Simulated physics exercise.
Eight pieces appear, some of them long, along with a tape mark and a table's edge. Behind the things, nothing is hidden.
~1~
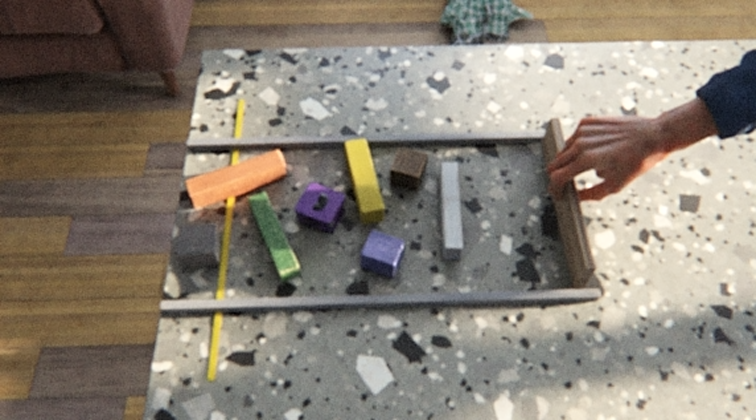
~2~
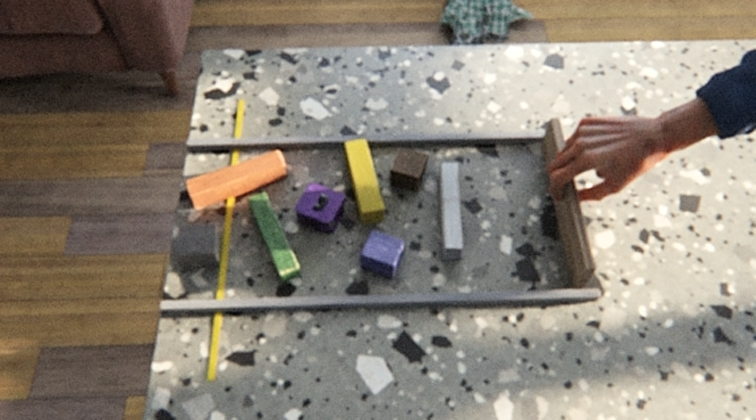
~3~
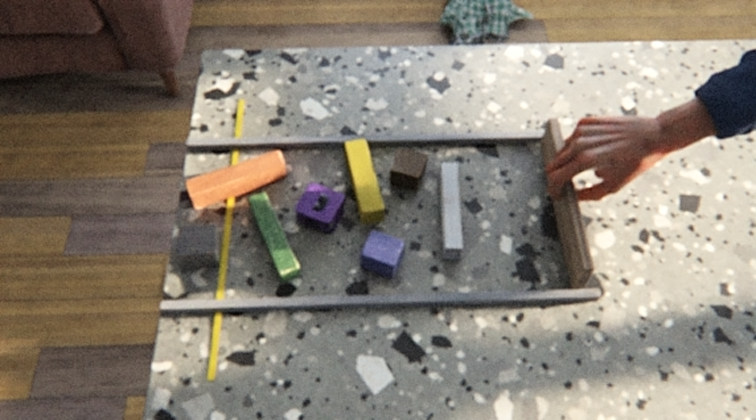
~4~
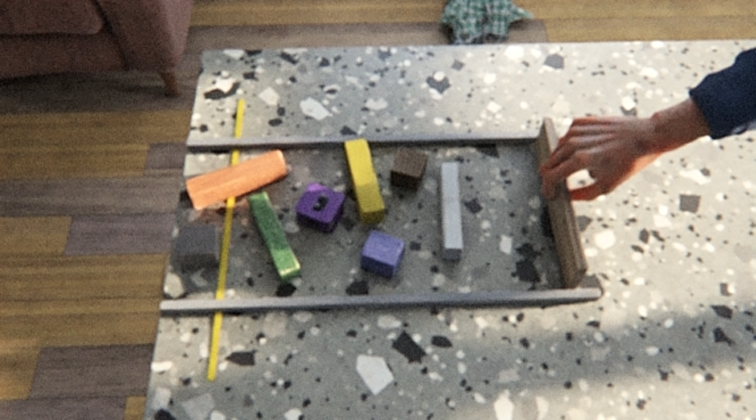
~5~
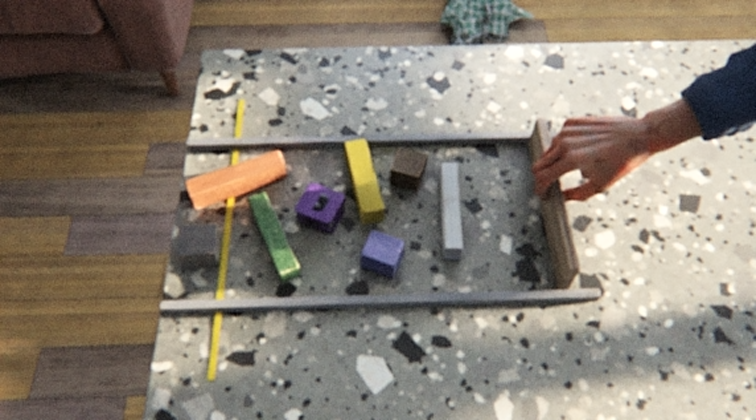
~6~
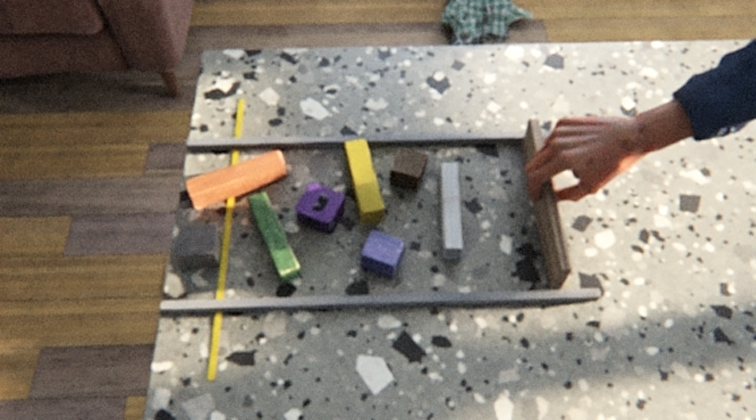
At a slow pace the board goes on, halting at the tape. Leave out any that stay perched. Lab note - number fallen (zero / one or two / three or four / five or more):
Number fallen: Three or four.
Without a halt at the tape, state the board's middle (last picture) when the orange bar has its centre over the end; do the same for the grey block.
The orange bar gives roughly (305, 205), the grey block roughly (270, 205).
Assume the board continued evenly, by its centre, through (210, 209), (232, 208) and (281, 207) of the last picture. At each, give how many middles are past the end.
Going through the three places, I get 5, 3 and 1.
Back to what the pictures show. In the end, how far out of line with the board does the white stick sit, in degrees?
The angle comes out near 0 degrees.
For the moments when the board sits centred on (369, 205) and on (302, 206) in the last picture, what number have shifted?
Moved so far: 7, then 8.
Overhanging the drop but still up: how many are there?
It totals 2.
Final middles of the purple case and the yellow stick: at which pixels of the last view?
Near (177, 239) and (184, 186).
A little later, none off yet; grey block at rest near (200, 246); orange bar at rest near (237, 180); green bar at rest near (273, 236).
When it is over, the number that fall off is three or four; down, green bar, orange bar and grey block.
